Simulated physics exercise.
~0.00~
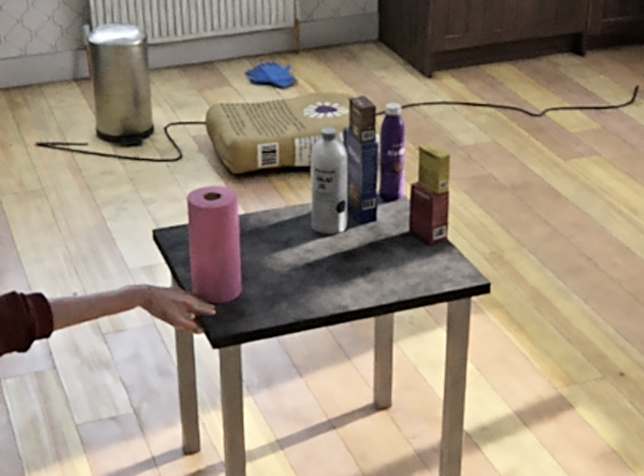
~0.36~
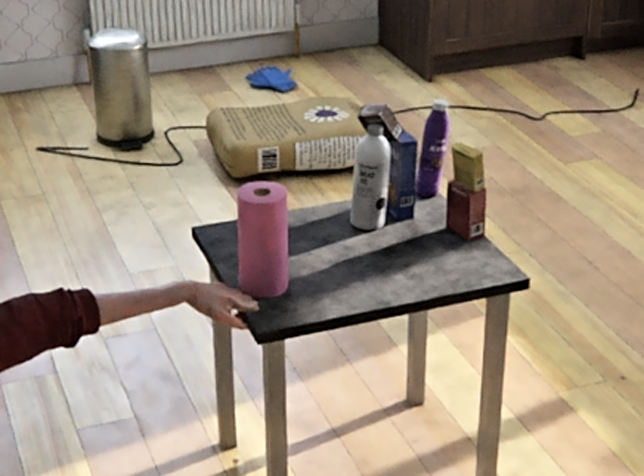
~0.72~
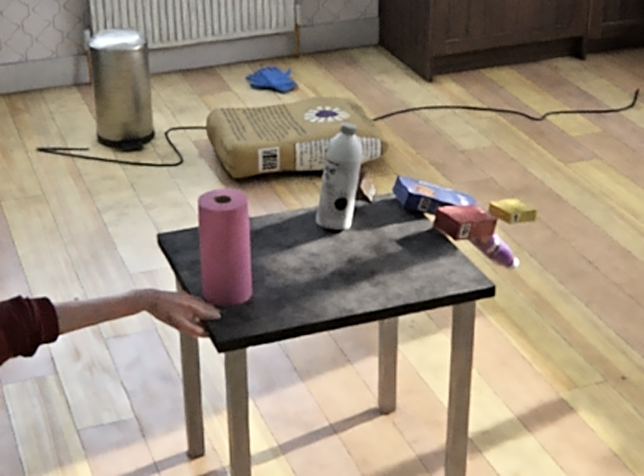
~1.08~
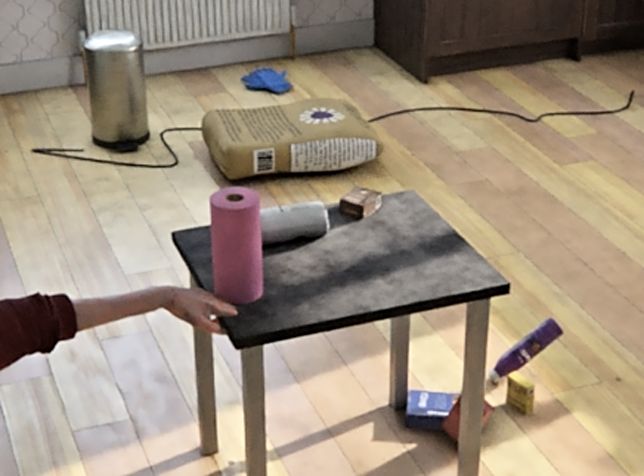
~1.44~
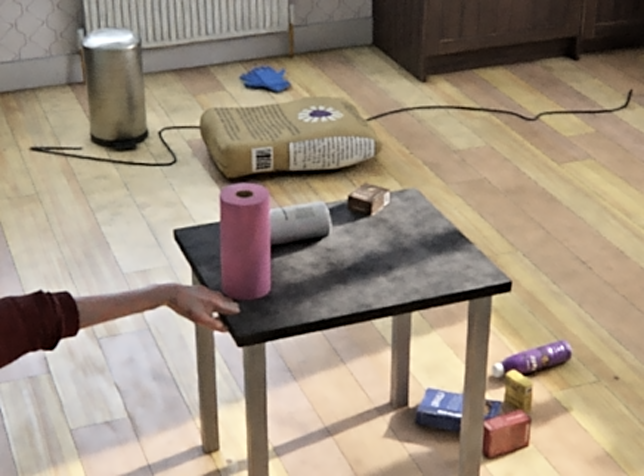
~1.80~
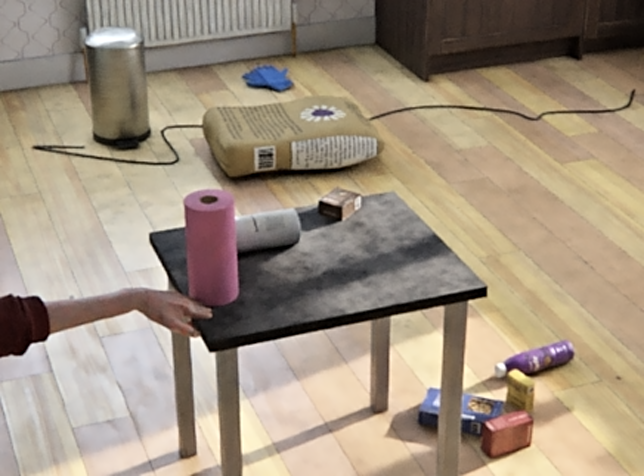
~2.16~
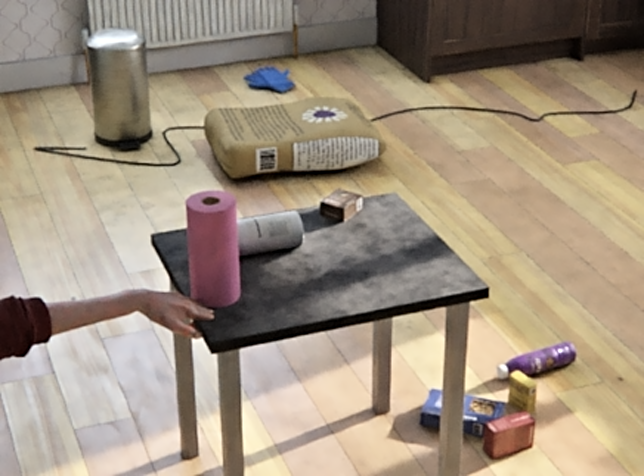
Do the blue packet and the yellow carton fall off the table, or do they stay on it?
They both fall off. The blue packet and the yellow carton end up on the floor to the right of the table.
